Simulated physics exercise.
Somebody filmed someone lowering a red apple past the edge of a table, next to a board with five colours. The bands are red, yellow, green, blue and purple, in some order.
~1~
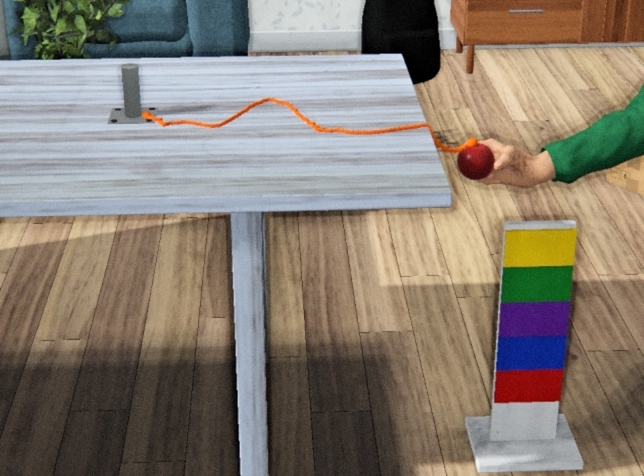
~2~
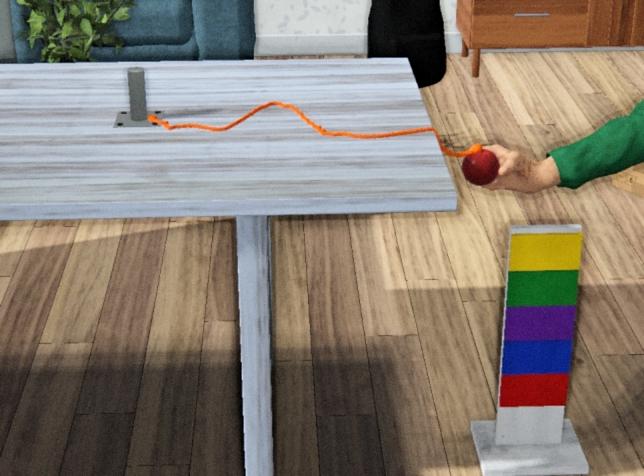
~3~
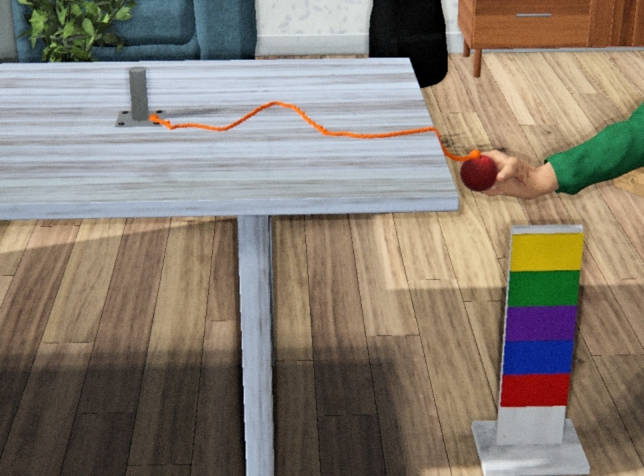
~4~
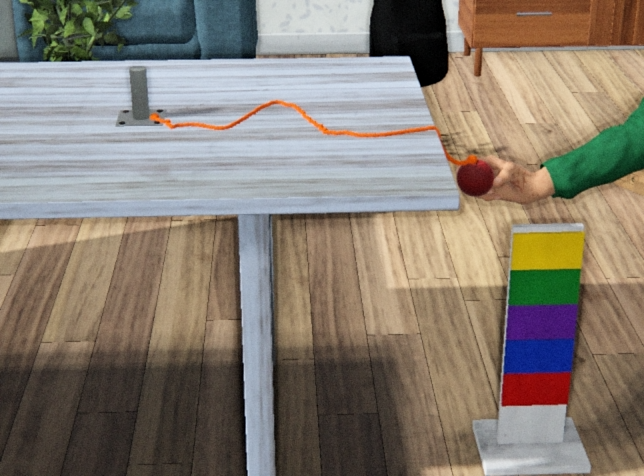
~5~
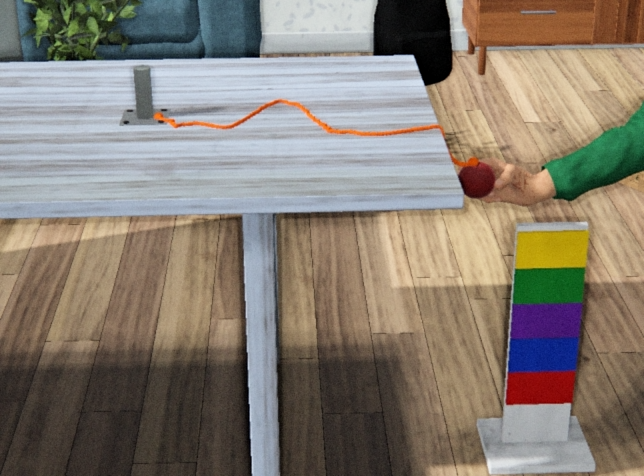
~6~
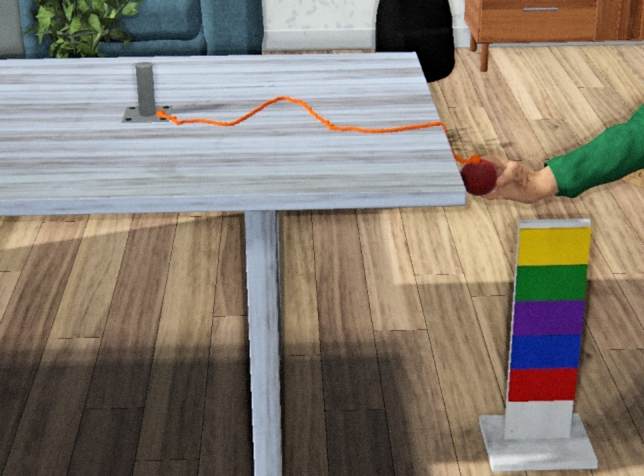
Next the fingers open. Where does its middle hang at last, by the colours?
Its centre hangs level with the purple band.
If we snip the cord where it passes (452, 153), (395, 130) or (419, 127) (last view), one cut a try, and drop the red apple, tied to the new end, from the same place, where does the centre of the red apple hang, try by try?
About (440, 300), (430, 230) and (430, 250).
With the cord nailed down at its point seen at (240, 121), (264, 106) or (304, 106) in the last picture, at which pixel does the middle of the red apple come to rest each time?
Try by try, around (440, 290), (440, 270) and (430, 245).
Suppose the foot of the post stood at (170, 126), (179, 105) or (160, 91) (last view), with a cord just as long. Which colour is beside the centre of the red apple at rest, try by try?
One after the other, blue; blue; purple.
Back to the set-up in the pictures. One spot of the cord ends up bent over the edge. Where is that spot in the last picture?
The one at (323, 121).
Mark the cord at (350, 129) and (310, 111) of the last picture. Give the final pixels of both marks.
The first at (439, 164), the second at (408, 117).
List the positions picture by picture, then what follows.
The first picture shows red apple (476, 161); yellow (540, 249); green (537, 285); purple (534, 320); blue (532, 354); red (529, 387).
The second picture shows red apple (481, 167); cord through (170, 129) (240, 121) (291, 107) (324, 131) (405, 133).
The third picture shows red apple (479, 173).
The fourth picture shows red apple (476, 178); cord through (172, 128) (242, 120) (293, 106) (326, 130) (407, 132).
The fifth picture shows red apple (477, 180).
The sixth picture shows red apple (479, 177); cord through (178, 124) (248, 116) (299, 102) (333, 126) (414, 128).
Soon after, apple near (411, 311); level with purple.
Then, apple near (451, 322); level with purple.
At rest, apple near (435, 319); level with purple. Its middle rests at the purple band.
